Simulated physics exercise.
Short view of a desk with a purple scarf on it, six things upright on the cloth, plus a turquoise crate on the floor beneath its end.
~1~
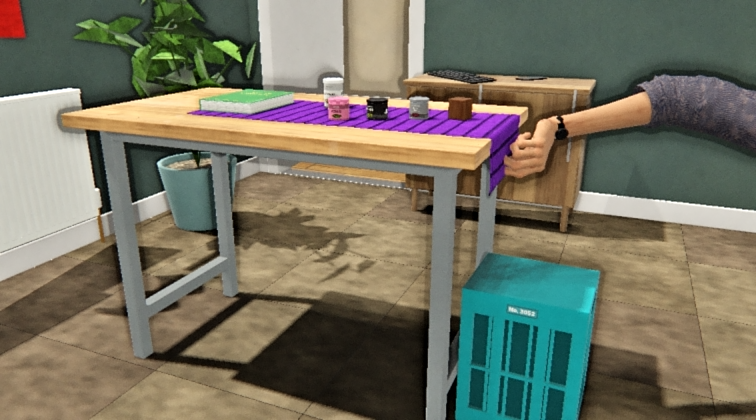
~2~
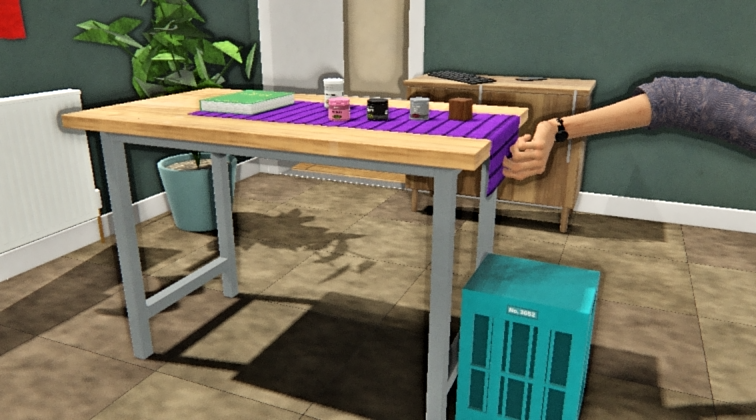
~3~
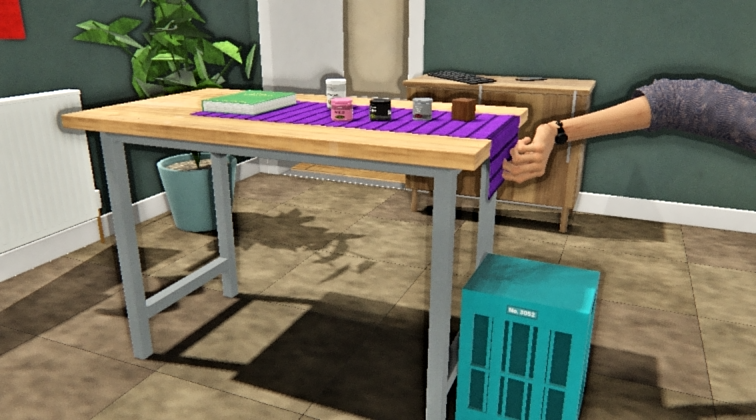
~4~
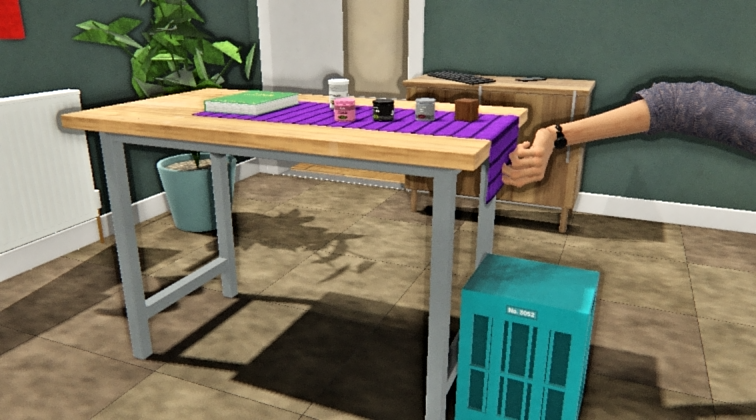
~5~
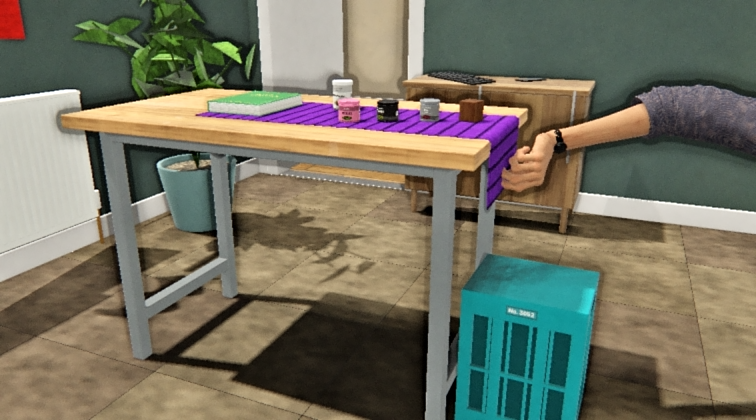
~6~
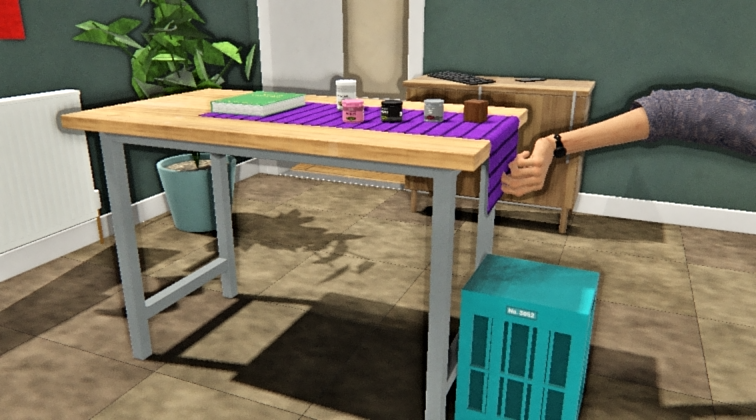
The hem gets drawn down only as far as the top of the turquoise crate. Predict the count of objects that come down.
Count: Two.
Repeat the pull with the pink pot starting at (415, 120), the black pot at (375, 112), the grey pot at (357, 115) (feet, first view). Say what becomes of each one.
In the end the pink pot is no longer up there, the black pot is still up there and the grey pot is still up there.
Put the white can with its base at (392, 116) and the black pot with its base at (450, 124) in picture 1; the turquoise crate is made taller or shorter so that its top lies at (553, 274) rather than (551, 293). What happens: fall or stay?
Final state: The white can is still in place, the black pot is no longer up.
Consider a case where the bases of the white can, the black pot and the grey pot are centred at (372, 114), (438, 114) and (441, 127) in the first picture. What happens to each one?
The white can ends up still aboard; the black pot ends up knocked off; the grey pot ends up knocked off.
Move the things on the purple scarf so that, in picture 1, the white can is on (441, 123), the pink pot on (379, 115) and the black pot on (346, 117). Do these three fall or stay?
Short version: White can drops, pink pot stays, black pot stays.
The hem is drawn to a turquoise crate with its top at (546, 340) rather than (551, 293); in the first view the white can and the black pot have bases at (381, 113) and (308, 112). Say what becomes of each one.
The white can does not stay aboard, and the black pot stays aboard.
Early on, hem near (501, 226); all still up.
Midway, hem on the crate; brown cube and grey pot gone.
Finally, hem on the crate; brown cube and grey pot gone. Over the edge go two.
